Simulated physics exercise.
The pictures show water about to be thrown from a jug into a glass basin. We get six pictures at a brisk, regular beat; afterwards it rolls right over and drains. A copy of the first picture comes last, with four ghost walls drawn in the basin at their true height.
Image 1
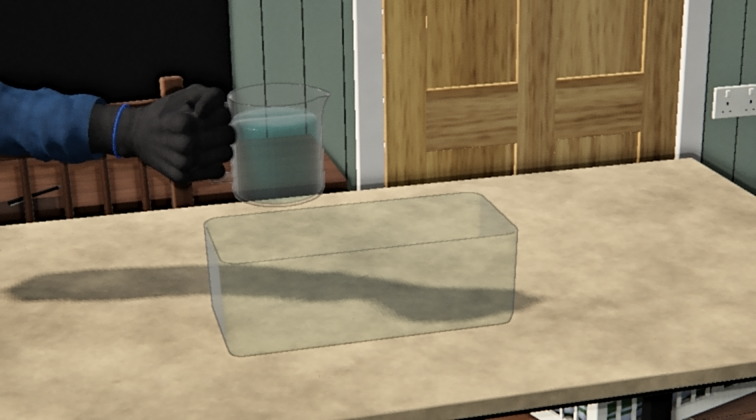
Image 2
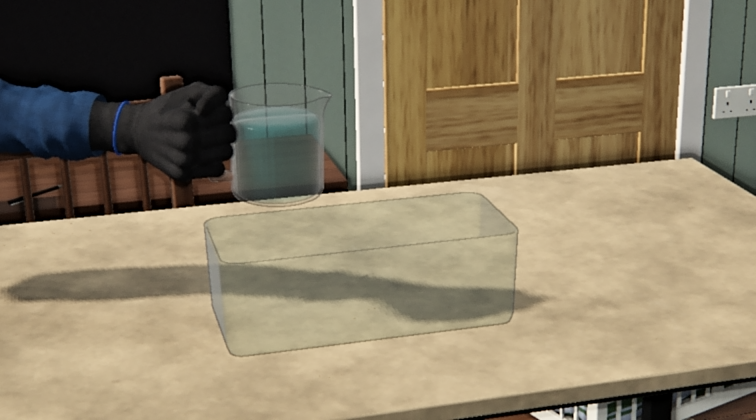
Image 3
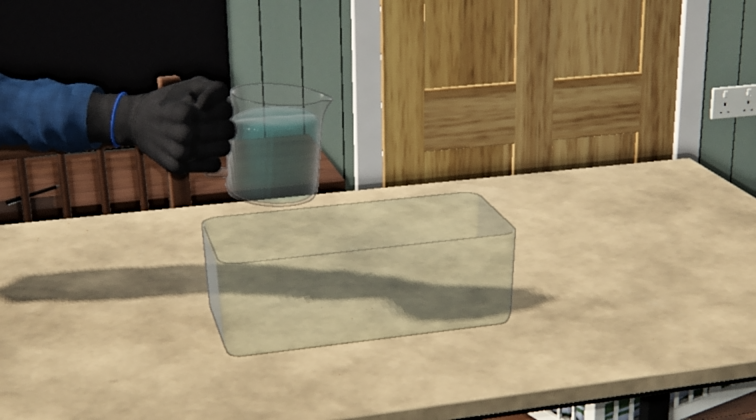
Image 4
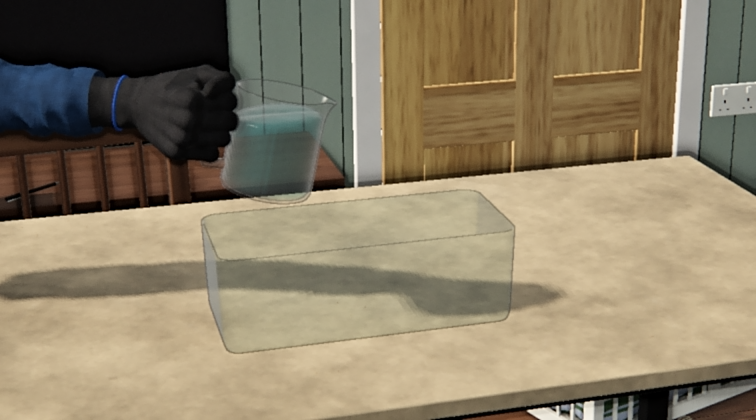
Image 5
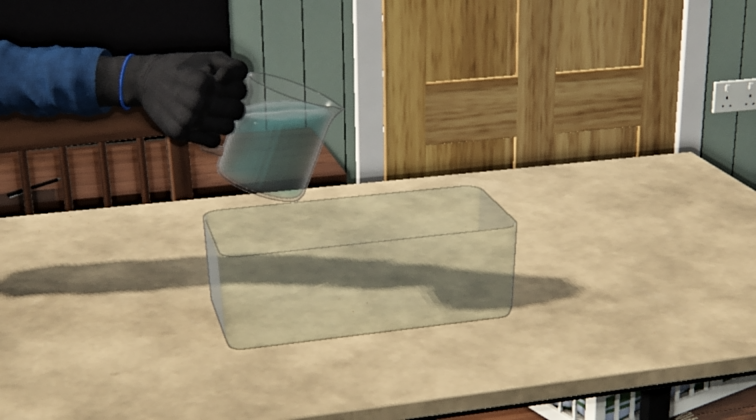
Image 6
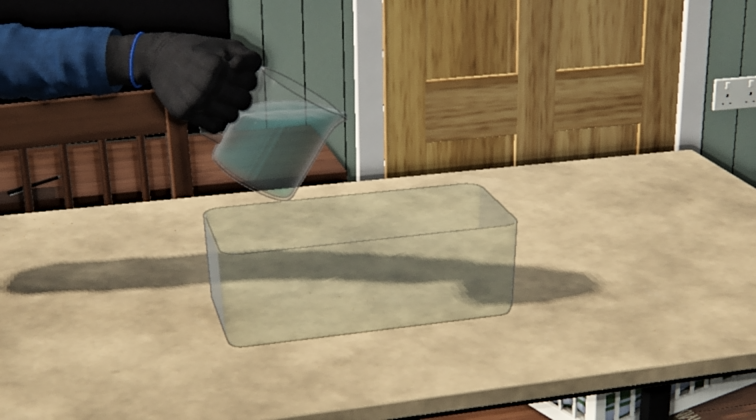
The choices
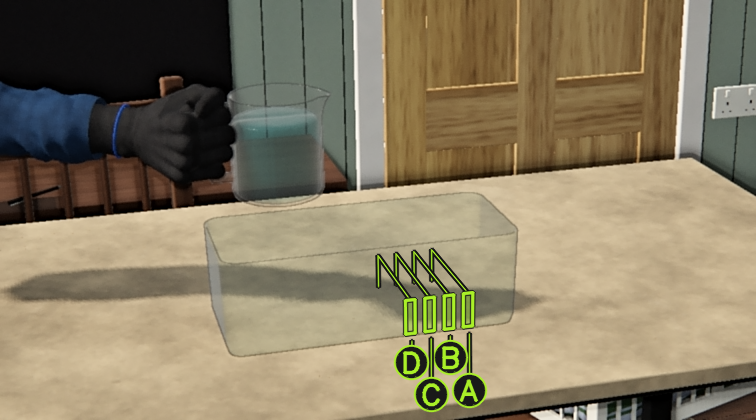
In the video, a black-gloved hand holds a glass jug of bluish water upright above a clear rectangular basin on a table, then gradually tilts the jug to the right while the water stays inside.
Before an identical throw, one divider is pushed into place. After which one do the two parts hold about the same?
Place D.
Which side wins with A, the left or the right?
The left side.
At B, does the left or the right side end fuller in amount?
The left side.
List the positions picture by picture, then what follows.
Upright, lip at (329, 93); basin from (227, 356) to (512, 320); nothing has left yet.
Upright, lip at (330, 94); nothing has left yet.
Tipped about 6°, lip at (331, 98); nothing has left yet.
Tipped about 13°, lip at (335, 102); nothing has left yet.
Tipped about 22°, lip at (342, 107); nothing has left yet.
Tipped about 32°, lip at (346, 117); nothing has left yet.
On the marked copy, A at (469, 333); B at (450, 335); C at (431, 338); D at (411, 340).
For place A, about 92 % ends left of the wall and 6 % right of it.
For place B, about 93 % ends left of the wall and 6 % right of it.
For place C, about 89 % ends left of the wall and 10 % right of it.
For place D, about 50 % ends left of the wall and 50 % right of it.
